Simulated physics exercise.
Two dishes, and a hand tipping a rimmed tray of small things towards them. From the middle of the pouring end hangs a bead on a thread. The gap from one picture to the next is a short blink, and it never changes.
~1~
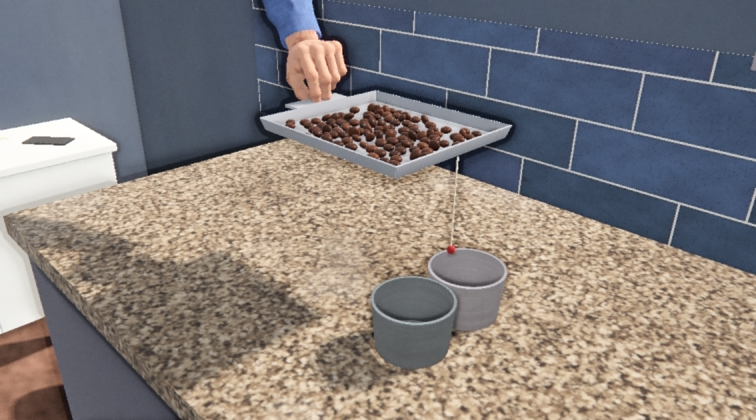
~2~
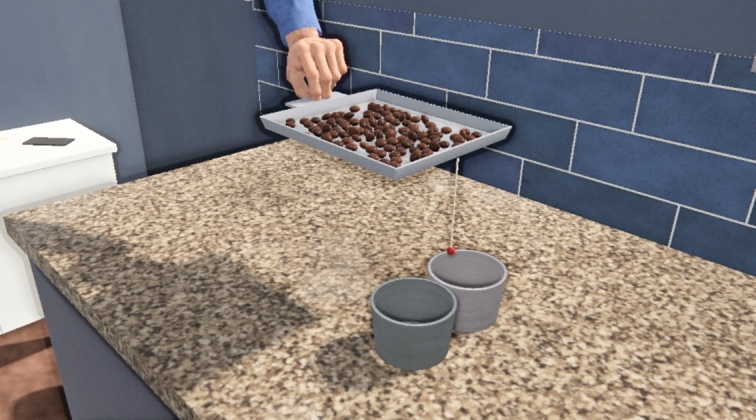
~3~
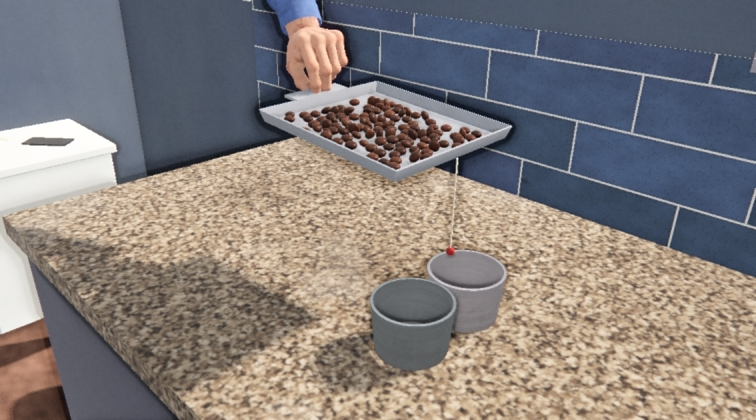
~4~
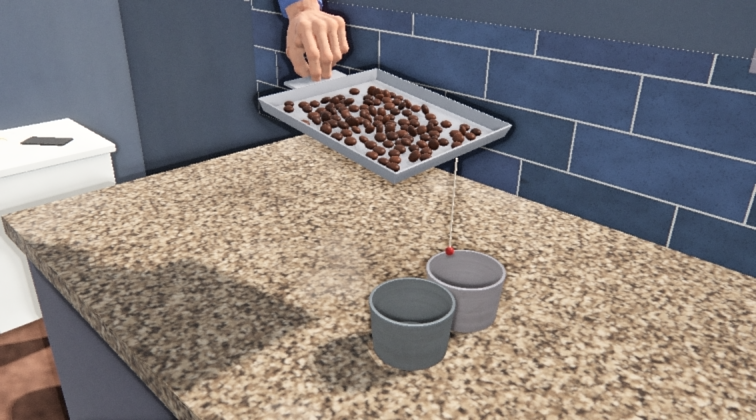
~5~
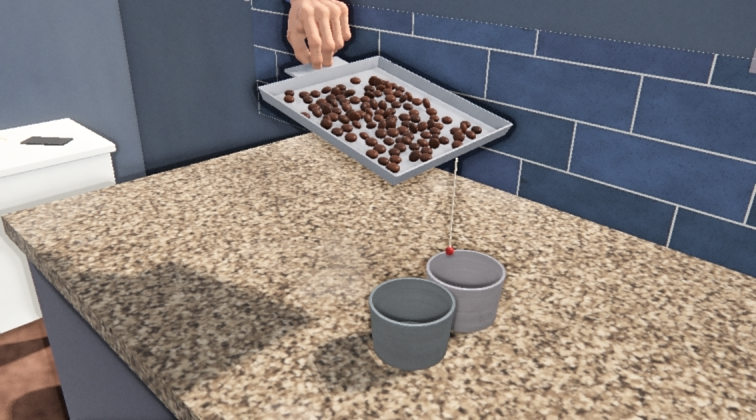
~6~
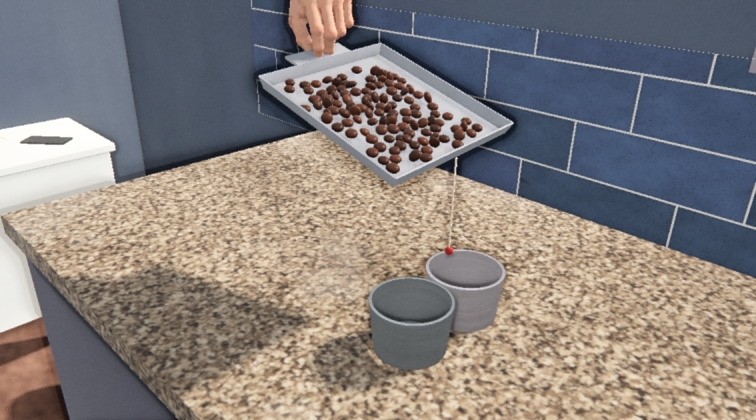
A hand in a blue sleeve holds a pale grey rimmed tray of dark brown drops above a speckled tan counter, seen from slightly above against blue wall tiles. Below it sit a dark grey-green dish at left and a lighter grey one behind at right, near a red bead on a thread. The hand gradually raises the tray's far end, steepening its slant, while the dishes stay put.
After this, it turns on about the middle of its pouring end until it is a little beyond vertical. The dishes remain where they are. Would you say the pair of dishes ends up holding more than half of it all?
I would say yes, more than half.
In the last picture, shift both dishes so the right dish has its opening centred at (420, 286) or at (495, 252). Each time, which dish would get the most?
First try: The right-side dish; second try: The left-side dish.
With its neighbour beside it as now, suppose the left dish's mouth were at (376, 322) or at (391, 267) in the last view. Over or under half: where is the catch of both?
The first place gets the greater share, the second a lesser share.
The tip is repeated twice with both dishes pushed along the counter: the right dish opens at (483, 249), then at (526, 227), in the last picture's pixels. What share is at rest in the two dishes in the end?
Close to 40 in a hundred, then close to 0 in a hundred.
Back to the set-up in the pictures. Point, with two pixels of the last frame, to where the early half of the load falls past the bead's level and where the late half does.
About (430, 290), and after that about (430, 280).
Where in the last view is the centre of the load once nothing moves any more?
Around (422, 336), give or take.
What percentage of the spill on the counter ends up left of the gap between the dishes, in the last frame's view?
20 in a hundred, roughly.
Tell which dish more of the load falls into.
That one is the leftward one.
Shortly afterwards, tray tipped steeply; all but a few on the tray; only a few in the air.
Next, tray tipped past a quarter turn; only a few on the tray; near half in the left dish; near a quarter in the right dish; a little outside both; near a quarter in the air.
Some moments later, tray tipped past a quarter turn; near two thirds in the left dish; near a quarter in the right dish; a little outside both.
In the end, tray tipped past a quarter turn; near two thirds in the left dish; near a quarter in the right dish; a little outside both.
